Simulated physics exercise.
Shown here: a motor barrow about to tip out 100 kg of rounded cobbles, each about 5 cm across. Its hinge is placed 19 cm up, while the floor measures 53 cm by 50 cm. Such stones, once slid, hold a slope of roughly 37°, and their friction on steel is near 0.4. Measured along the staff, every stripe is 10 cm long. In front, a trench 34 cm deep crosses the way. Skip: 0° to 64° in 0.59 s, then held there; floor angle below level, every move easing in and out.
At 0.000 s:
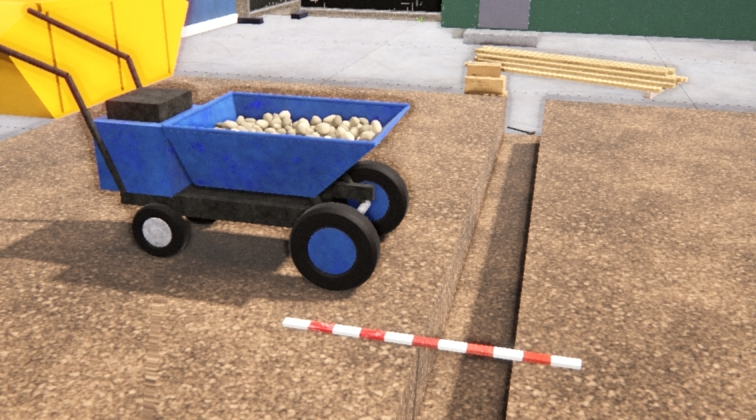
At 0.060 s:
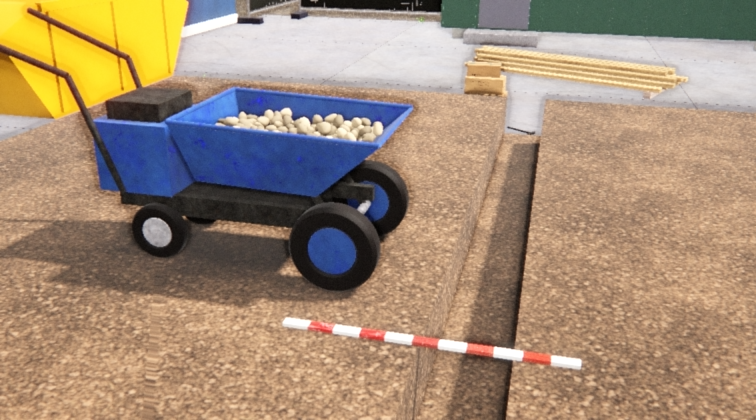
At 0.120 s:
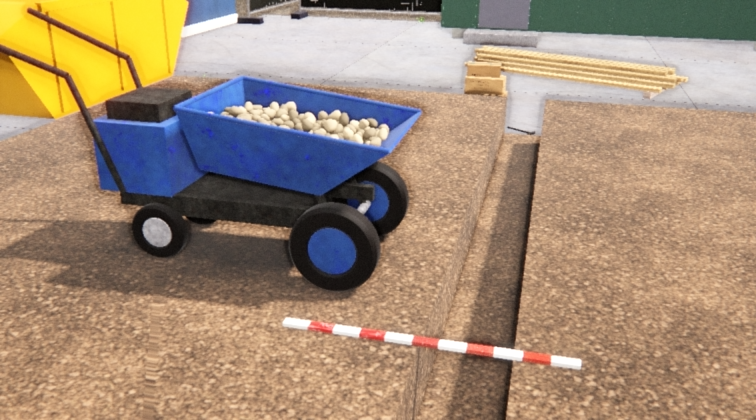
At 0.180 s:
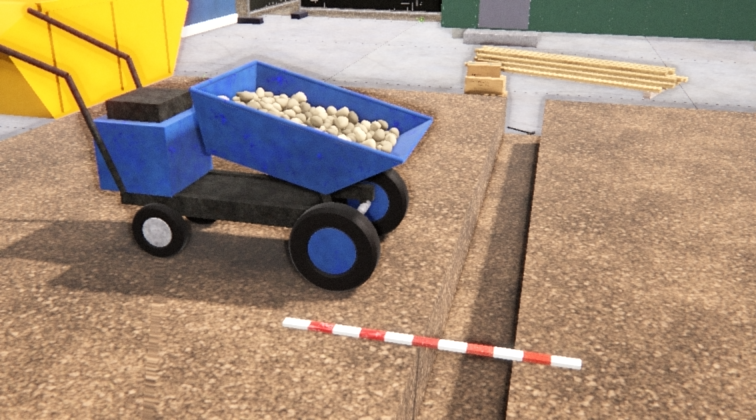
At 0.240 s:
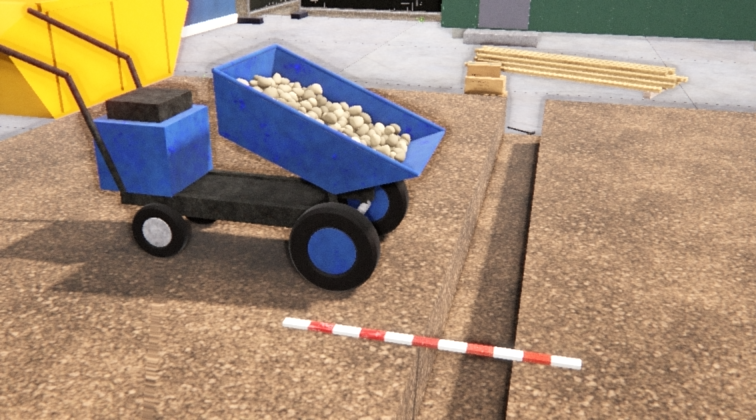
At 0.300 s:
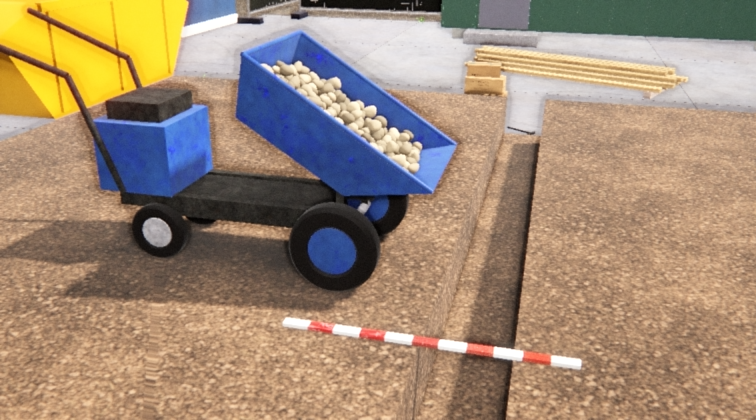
A small blue dumper full of pale rounded stones stood still on brown ground beside a narrow trench, and its skip tilted up steadily, the left end rising high while the right end dipped slightly.
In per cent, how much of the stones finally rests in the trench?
Roughly 53 per cent of them.
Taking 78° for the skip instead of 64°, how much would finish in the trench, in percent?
Then roughly 65 percent.
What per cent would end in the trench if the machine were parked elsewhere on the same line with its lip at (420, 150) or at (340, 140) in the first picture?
It'd be around 15 per cent and after that around 85 per cent.
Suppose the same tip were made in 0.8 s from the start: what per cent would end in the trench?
In that case some 65 per cent.
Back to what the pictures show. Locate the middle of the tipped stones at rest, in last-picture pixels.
Near (513, 323).
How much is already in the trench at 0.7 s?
15 per cent, give or take.
After 0.4 s the floor is at 54°; 100 % in the skip; the foremost stones are at (435, 198).
After 0.7 s the floor is at 64°; 87 % in the skip, 13 % in the trench; the foremost stones are at (513, 262).
After 1.0 s the floor is at 64°; 20 % in the skip, 36 % in the trench, 45 % past the trench; the foremost stones are at (677, 310).
After 3.0 s the floor is at 64°; 0 % in the skip, 53 % in the trench, 47 % past the trench; the foremost stones are past the picture's edge.
